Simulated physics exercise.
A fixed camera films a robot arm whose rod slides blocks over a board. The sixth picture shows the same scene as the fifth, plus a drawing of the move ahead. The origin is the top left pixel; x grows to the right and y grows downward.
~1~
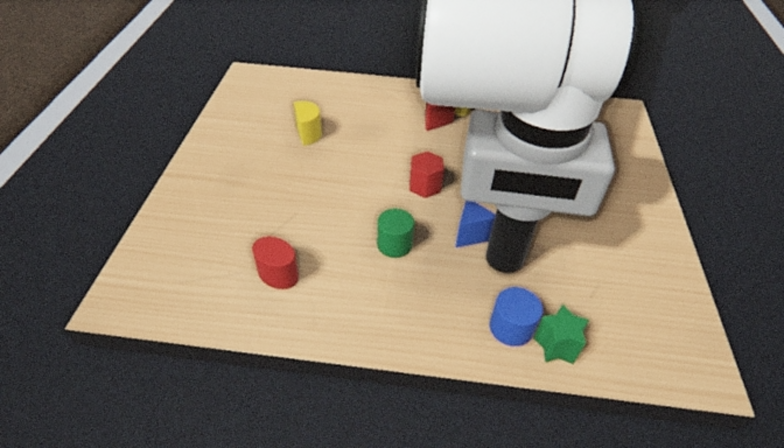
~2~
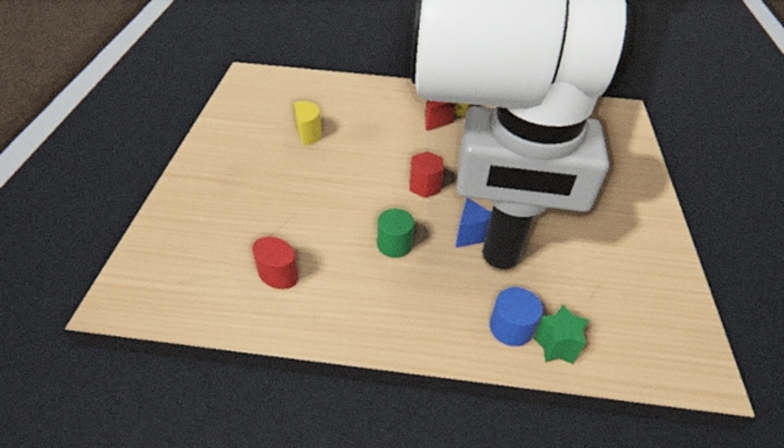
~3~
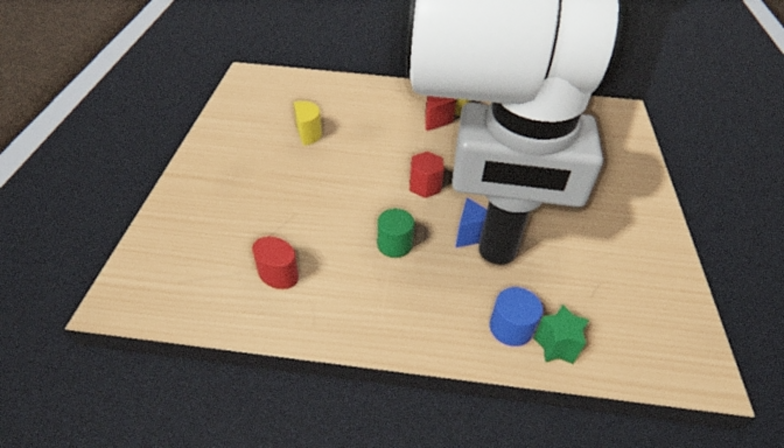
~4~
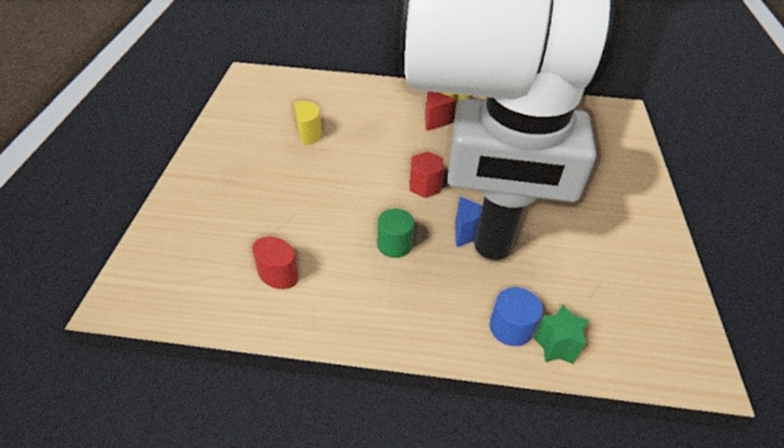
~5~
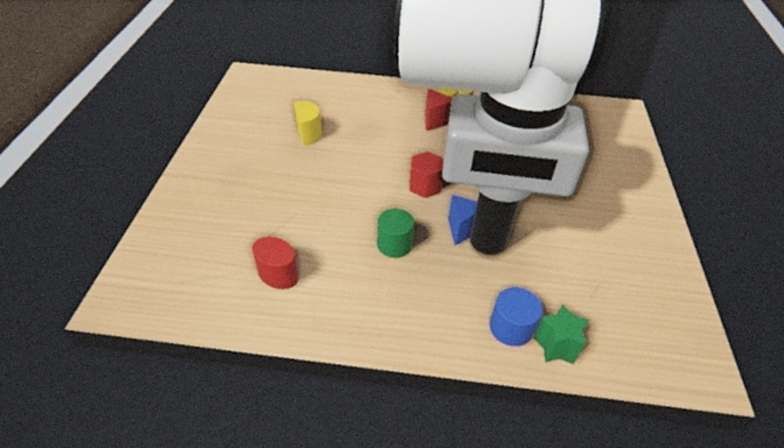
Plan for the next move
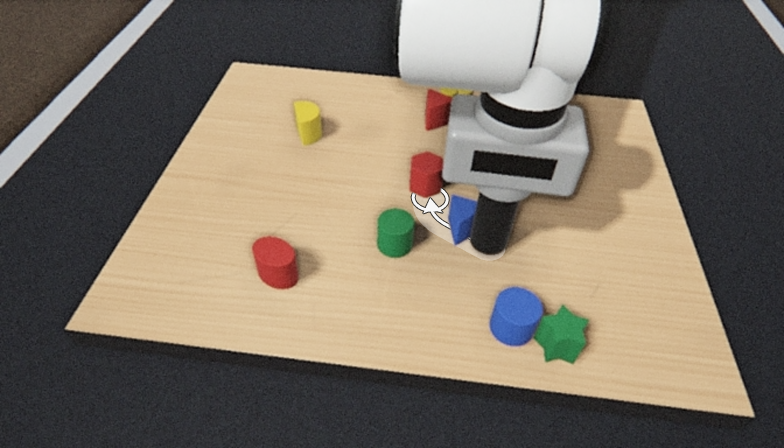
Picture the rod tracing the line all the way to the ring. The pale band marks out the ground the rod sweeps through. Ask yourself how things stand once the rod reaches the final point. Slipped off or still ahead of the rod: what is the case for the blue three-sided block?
I expect it to be beside or behind the rod.
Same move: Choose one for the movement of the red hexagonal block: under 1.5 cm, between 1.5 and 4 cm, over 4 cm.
Its displacement is between 1.5 and 4 cm.
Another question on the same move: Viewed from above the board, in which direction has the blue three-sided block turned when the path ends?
Looking down, my answer is that the blue three-sided block rotates anticlockwise.
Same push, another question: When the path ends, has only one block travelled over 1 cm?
Final answer: No.
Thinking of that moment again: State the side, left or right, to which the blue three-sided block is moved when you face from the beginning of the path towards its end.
Out to the left.
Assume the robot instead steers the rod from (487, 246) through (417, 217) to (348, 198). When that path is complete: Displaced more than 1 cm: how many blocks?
This push will displace one block.
The line goes from (487, 246) via (461, 232) and (437, 218), ending at (430, 198).
What follows on the original path. One third of the way, rod (461, 227); blue three-sided block (440, 194).
Two thirds of the way, rod (437, 213); blue three-sided block (415, 181), turned 15° anticlockwise.
At the end, rod (431, 193); green circle unmoved; red hexagonal block (423, 152), turned 30° clockwise; blue three-sided block (402, 172), turned 30° anticlockwise.
